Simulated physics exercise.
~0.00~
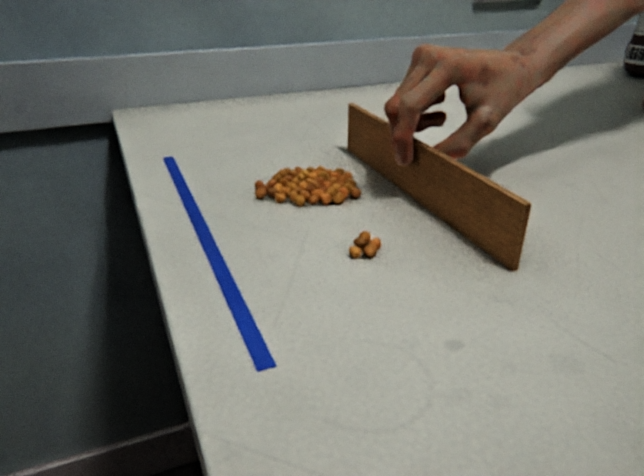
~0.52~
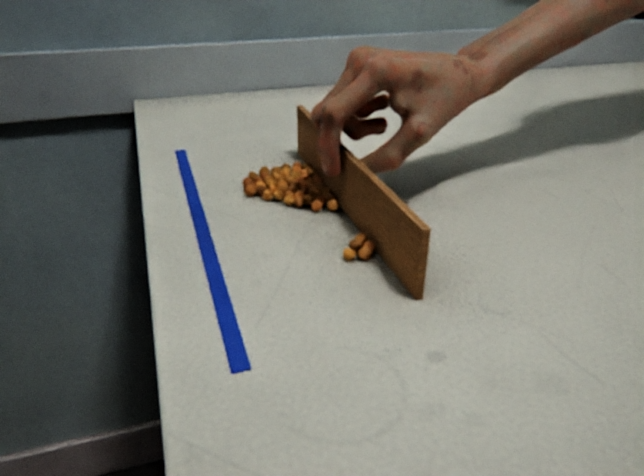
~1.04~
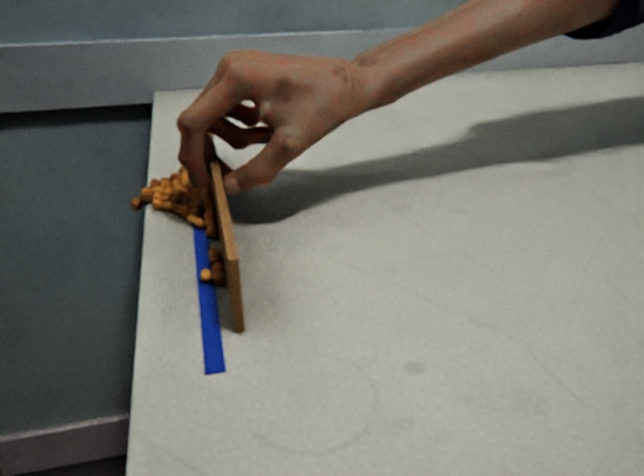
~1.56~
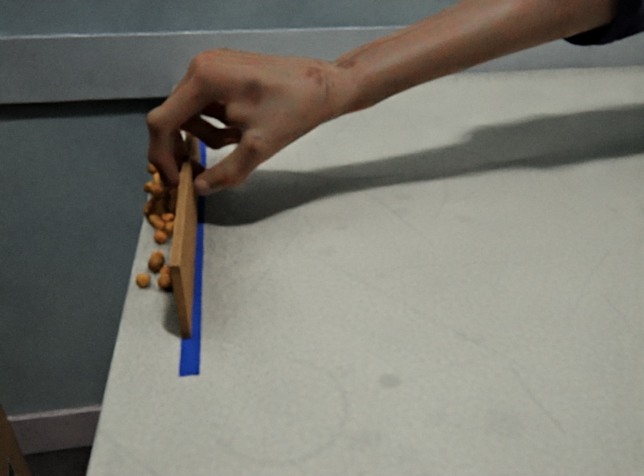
On a pale tabletop against a grey-blue wall, seen from above at an angle, a strip of blue tape runs near the left edge. A hand reaching in from the upper right holds a thin brown board upright beside two lots of small orange-brown pieces, a larger heap farther back and a little cluster nearer. The hand slides the board left, gathering the heap and then the cluster, and pushes both toward the tape as the view drifts slightly. The board stops at the tape, with the near pieces still on the table and part of the far heap over the edge.
